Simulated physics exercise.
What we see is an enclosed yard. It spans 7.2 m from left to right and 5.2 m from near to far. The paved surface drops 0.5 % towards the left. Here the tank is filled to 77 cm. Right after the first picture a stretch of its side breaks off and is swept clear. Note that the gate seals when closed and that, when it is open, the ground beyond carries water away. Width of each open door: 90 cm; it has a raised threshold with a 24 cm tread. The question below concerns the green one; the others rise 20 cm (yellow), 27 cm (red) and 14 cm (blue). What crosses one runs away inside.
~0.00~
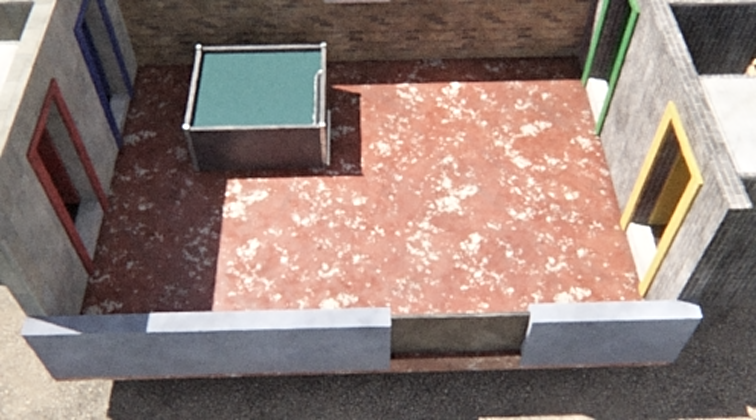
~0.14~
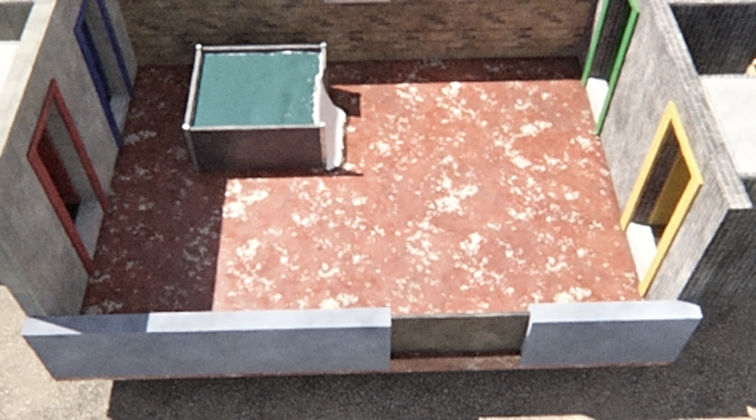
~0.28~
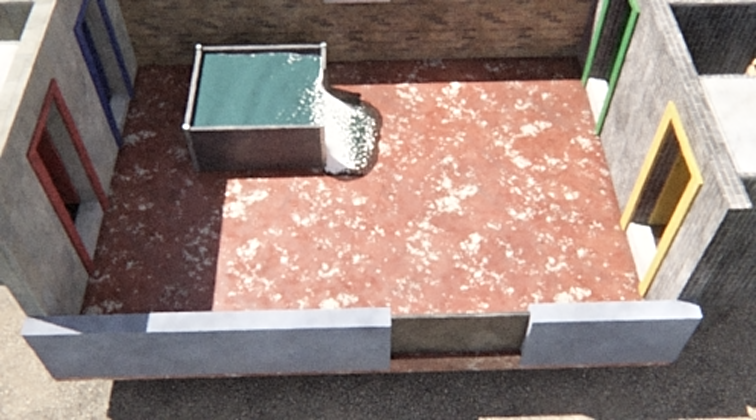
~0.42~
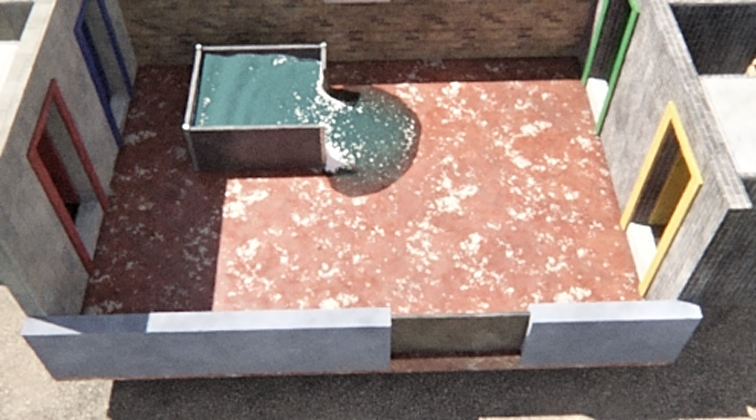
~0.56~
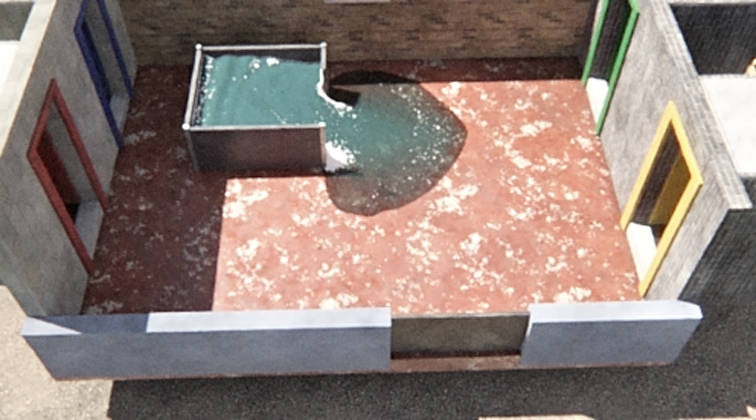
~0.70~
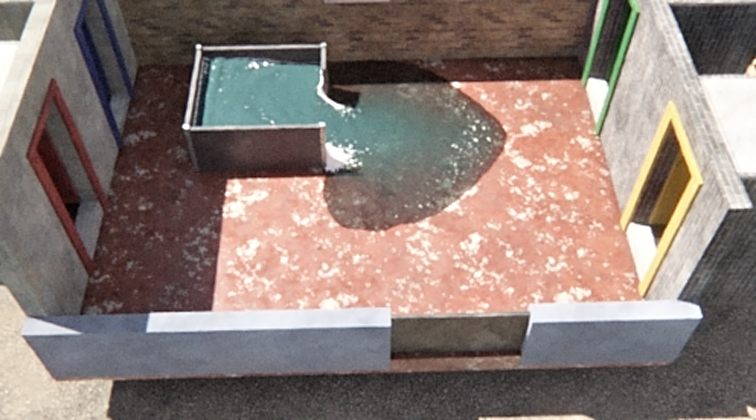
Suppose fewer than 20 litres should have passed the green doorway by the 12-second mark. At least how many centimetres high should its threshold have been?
I would say at least 20 cm.
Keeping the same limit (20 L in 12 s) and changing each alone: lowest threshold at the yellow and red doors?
Close to 13.5 cm (yellow) and close to 8.0 cm (red).
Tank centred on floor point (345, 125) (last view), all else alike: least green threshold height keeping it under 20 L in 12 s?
26 cm, give or take.
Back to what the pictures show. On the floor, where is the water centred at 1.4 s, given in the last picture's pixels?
I'd say around (334, 133).
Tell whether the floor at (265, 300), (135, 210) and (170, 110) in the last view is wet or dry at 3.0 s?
So the three spots come out spared, spared, spared, in that order.
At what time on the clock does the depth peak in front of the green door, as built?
The level tops out around 2.4 s.
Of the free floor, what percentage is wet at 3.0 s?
About 50 per cent.
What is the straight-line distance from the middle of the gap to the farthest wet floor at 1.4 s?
It gets close to 4.2 metres out.
After 1.4 s water covers 40 % of the floor, deepest (34 cm) near (338, 140); 22 cm at the green door, 0 litres in over its 22 cm threshold.
After 3.0 s water covers 50 % of the floor, deepest (31 cm) near (632, 297); 24 cm at the green door, 7 litres in over its 22 cm threshold.
After 12.0 s water covers 95 % of the floor, deepest (14 cm) near (125, 128); 5 cm at the green door, 10 litres in over its 22 cm threshold.
At the green door as built, the water arrived by 1.2 s and peaked near 27 cm at 2.4 s.
With a threshold of 17 cm, 48 litres would have come in within the 12 s; with 22.5 cm, 8 litres. So under 20 litres takes about 20 cm.
